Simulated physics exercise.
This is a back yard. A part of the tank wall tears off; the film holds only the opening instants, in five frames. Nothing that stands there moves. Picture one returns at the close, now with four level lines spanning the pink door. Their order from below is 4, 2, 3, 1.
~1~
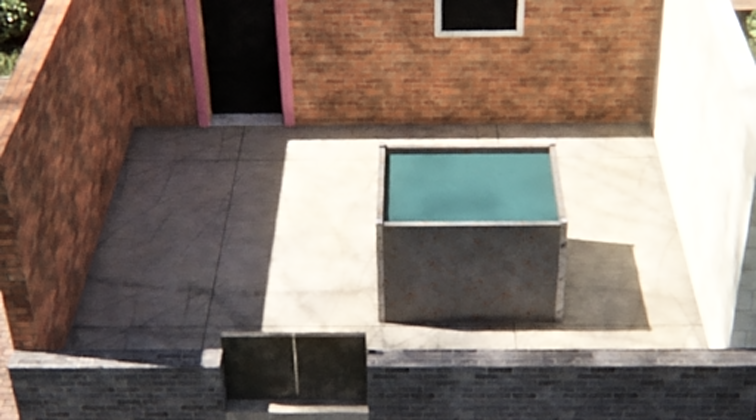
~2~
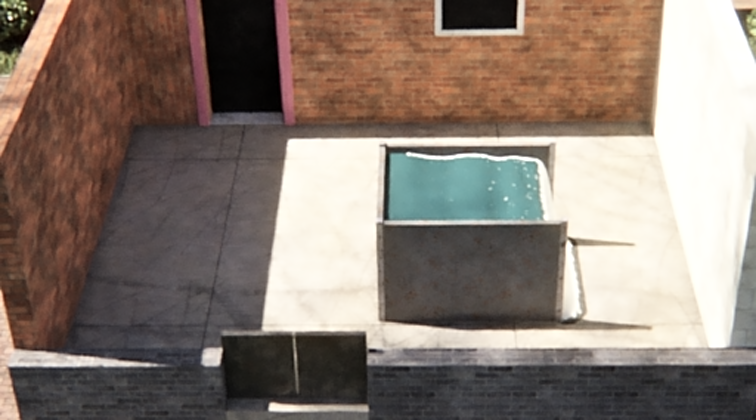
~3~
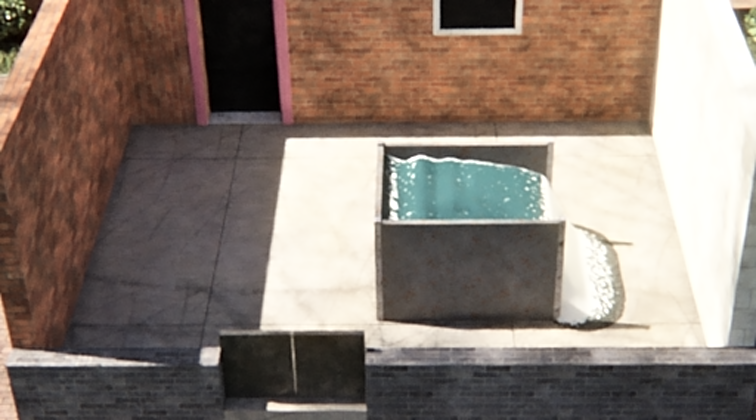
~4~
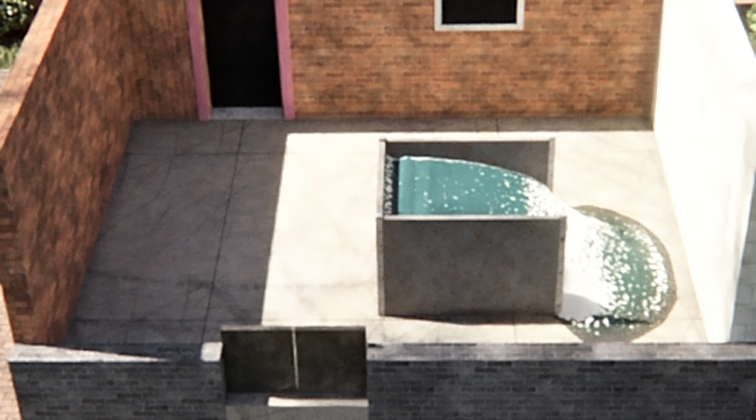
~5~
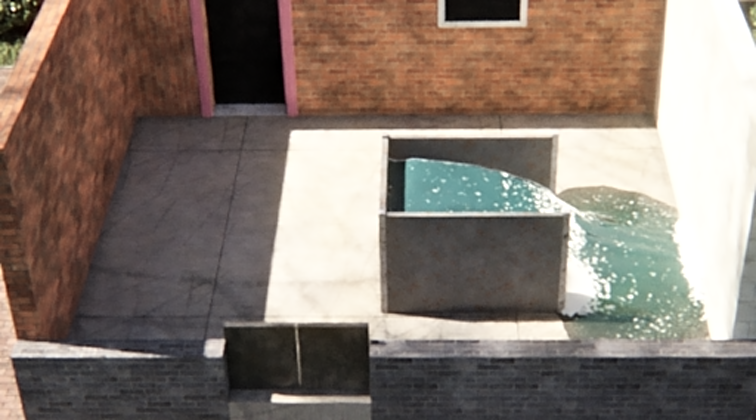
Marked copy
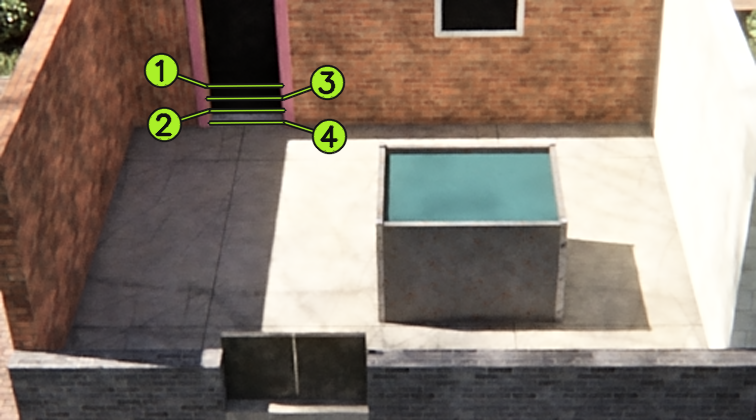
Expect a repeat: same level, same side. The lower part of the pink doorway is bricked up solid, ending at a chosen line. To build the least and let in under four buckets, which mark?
Use mark 2.
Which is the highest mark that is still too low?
4.
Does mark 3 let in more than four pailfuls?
No, not at all.
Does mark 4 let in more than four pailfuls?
Yes, that goes wrong.
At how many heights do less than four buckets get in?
Three.
On the marked copy, 1 at (244, 85); 2 at (246, 110); 3 at (245, 98); 4 at (247, 122); from the bottom up 4, 2, 3, 1.
With 1, nothing gets over.
With 2, nothing gets over.
With 3, nothing gets over.
With 4, about 10 bucketfuls get in.
